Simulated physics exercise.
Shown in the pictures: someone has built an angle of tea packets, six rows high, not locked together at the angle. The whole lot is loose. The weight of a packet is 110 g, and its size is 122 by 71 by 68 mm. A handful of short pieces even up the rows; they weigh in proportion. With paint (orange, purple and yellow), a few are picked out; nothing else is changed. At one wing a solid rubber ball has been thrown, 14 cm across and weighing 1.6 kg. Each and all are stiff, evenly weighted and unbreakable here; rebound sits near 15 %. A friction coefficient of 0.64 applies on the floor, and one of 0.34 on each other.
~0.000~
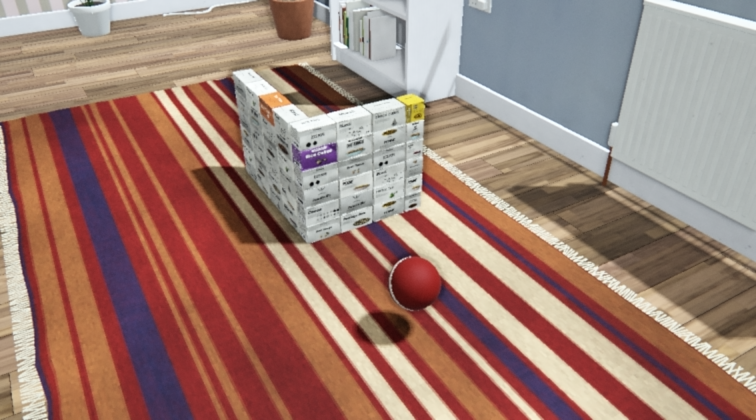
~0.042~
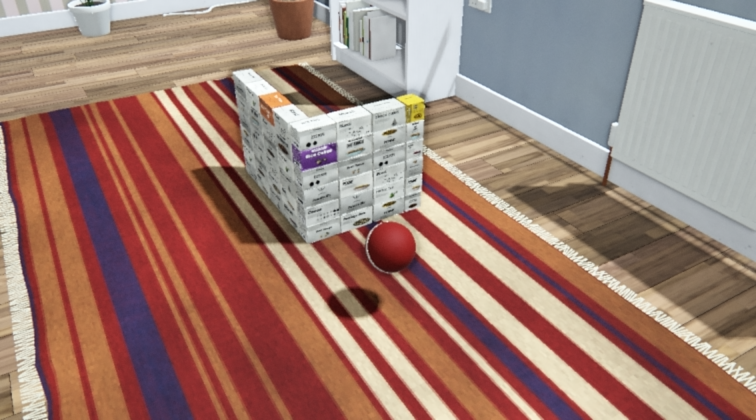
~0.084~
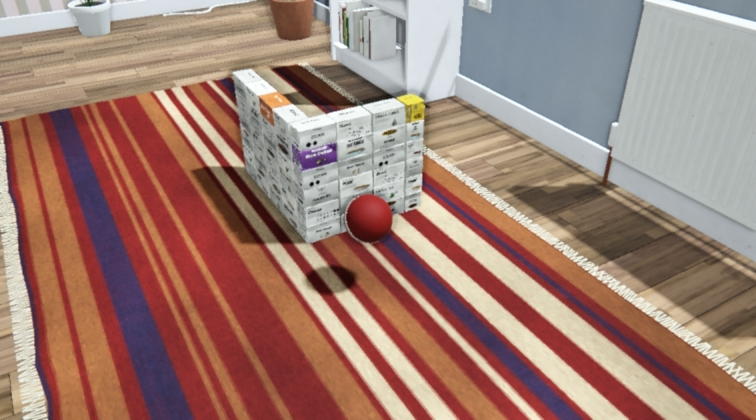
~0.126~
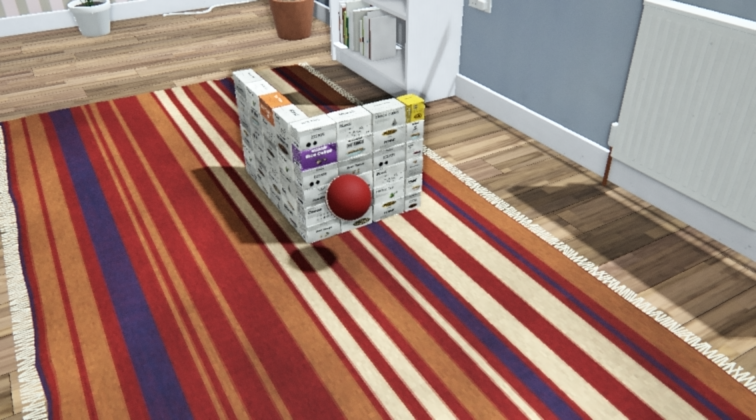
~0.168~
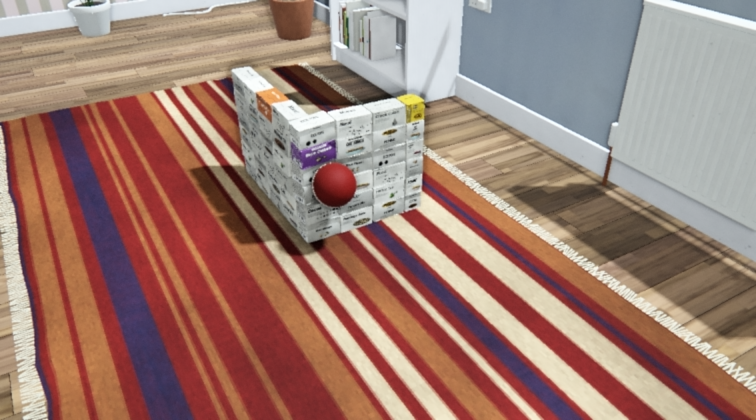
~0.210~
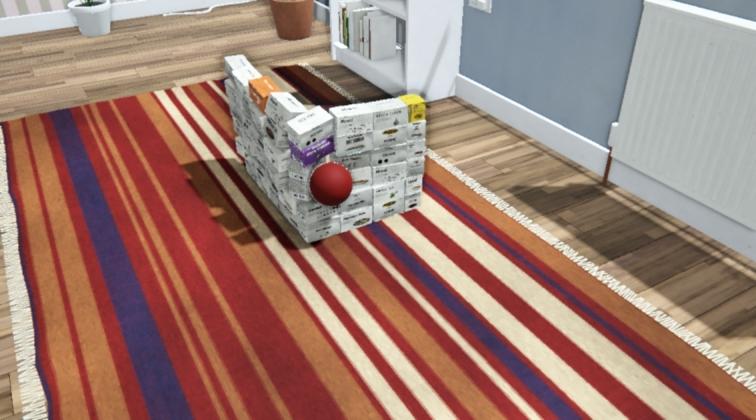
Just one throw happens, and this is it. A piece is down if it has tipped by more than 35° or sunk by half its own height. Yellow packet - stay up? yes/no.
Yes.
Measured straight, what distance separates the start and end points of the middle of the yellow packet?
About 2 cm.
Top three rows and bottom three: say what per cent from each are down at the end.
The top part comes to 80 per cent, the bottom part to 30 per cent.
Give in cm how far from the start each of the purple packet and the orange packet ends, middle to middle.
For purple it's roughly 36 cm, and for orange it's roughly 74 cm.
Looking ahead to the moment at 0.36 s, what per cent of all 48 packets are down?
It's 25 percent at that point.
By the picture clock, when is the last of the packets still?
That happens at roughly 1.5 seconds.
Around 0.36 s, ball still moving; 11 of the 48 packets down; yellow packet displaced 16 mm; purple packet tipped 53°, 21 mm lower.
Around 0.68 s, ball still moving; 24 of the 48 packets down; yellow packet displaced 23 mm; orange packet tipped 73°, 16 cm lower.
Finally (1.8 s), ball at rest; 25 of the 48 packets down; yellow packet displaced 25 mm; orange packet on its side; purple packet 27 cm lower. Seen by the last camera, middles, yellow packet near (417, 107), orange packet near (178, 143).
